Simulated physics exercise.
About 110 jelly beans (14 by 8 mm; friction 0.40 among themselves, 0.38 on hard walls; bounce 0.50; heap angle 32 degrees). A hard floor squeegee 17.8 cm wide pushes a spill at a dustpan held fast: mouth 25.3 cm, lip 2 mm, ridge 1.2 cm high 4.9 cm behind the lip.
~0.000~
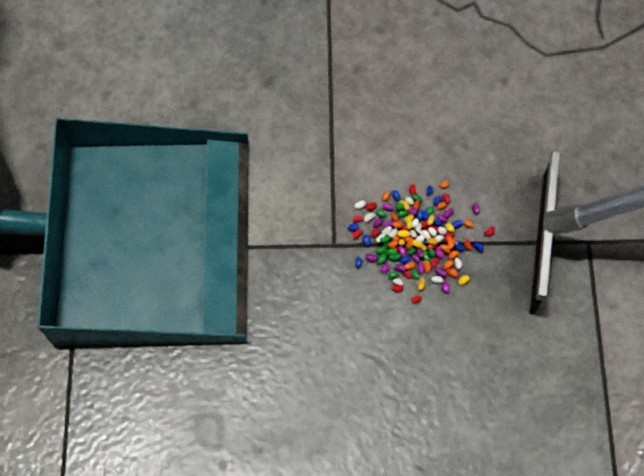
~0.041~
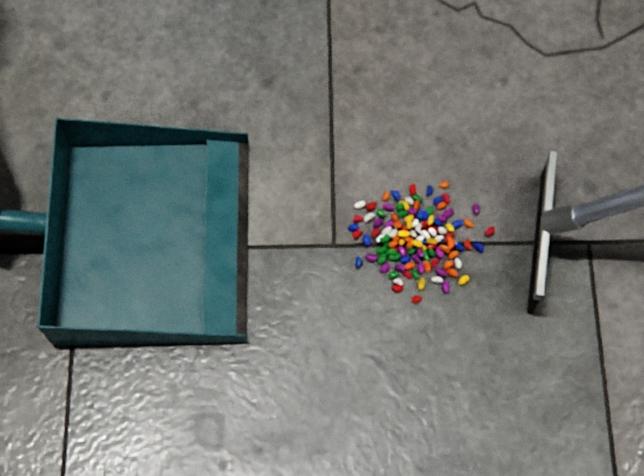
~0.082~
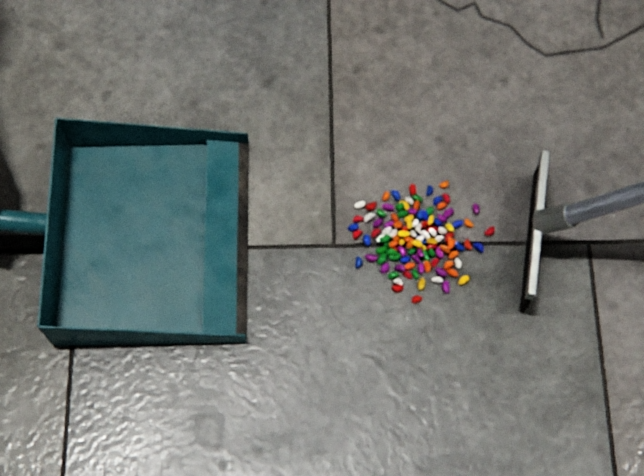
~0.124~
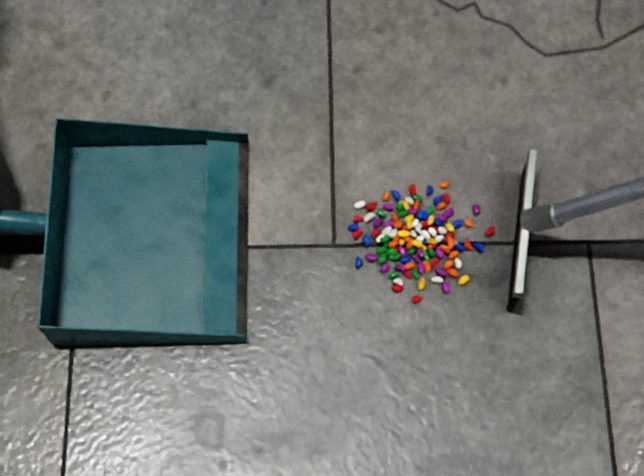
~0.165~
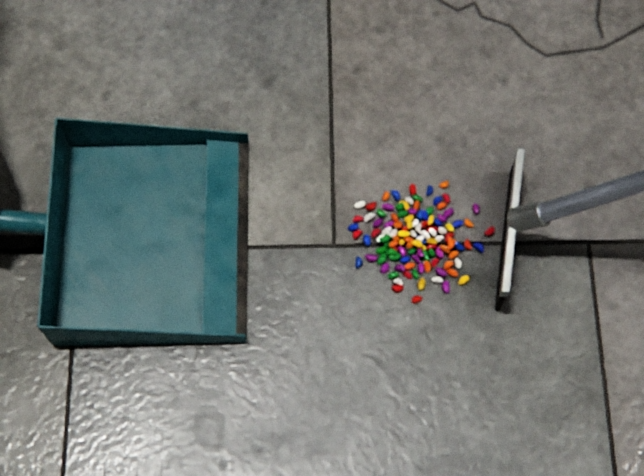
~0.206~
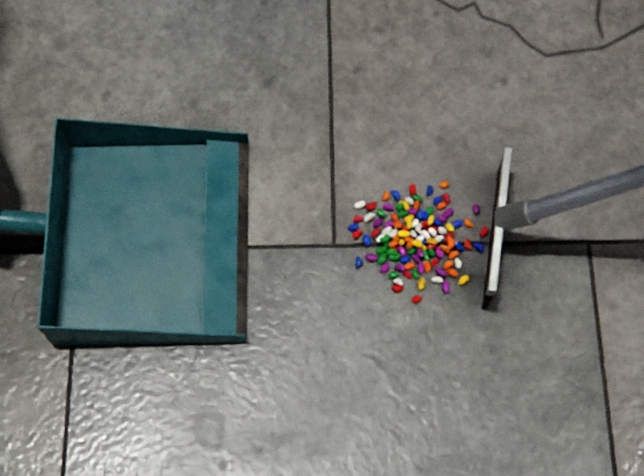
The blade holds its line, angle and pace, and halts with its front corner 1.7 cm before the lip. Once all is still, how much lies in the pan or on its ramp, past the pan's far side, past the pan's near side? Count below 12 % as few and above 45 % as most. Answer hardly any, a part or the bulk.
Pan a part, far side hardly any, near side hardly any.
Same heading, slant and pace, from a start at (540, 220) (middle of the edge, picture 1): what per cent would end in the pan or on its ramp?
Some 25 per cent.
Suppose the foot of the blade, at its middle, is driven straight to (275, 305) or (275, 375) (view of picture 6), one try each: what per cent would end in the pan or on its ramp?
Some 5 and 0 per cent.
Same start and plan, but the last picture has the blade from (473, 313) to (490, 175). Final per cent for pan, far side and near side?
Pan 10, far 0, near 0.
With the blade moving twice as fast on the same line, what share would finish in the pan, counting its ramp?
In that case some 25 per cent.
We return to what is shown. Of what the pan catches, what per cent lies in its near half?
Roughly 40 per cent.
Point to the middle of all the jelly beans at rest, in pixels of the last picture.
Around (253, 217).
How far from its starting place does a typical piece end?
Roughly 20 cm.
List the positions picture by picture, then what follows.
The first picture shows blade from (541, 296) to (554, 159), moved 0.0 cm, 0 of the pieces shifted so far; middle of the pieces at (413, 234); pan at (138, 241).
The second picture shows blade from (538, 295) to (552, 159), moved 0.3 cm, 0 of the pieces shifted so far; middle of the pieces at (413, 234).
The third picture shows blade from (530, 295) to (544, 158), moved 1.2 cm, 0 of the pieces shifted so far; middle of the pieces at (413, 234).
The fourth picture shows blade from (517, 293) to (532, 157), moved 2.6 cm, 0 of the pieces shifted so far; middle of the pieces at (413, 234).
The fifth picture shows blade from (504, 292) to (519, 156), moved 4.1 cm, 0 of the pieces shifted so far; middle of the pieces at (413, 234).
The sixth picture shows blade from (491, 291) to (507, 155), moved 5.5 cm, 1 of the pieces shifted so far; middle of the pieces at (413, 234); pan at (138, 241). Its pace works out near 0.35 m/s, heading 7 degrees away from the viewer's side.
Then, at 0.56 s, middle of the blade 17 cm from the lip; 0 % over the lip, far side 0 %, near side 0 %.
After 0.79 s, middle of the blade 8 cm from the lip; 0 % over the lip, far side 0 %, near side 0 %.
After 1.14 s, middle of the blade 3 cm from the lip; 25 % over the lip, far side 5 %, near side 5 %.
In the end, at 2.0 s, pan 25 %, far side 5 %, near side 5 %, in front of the lip or behind the blade 60 %.
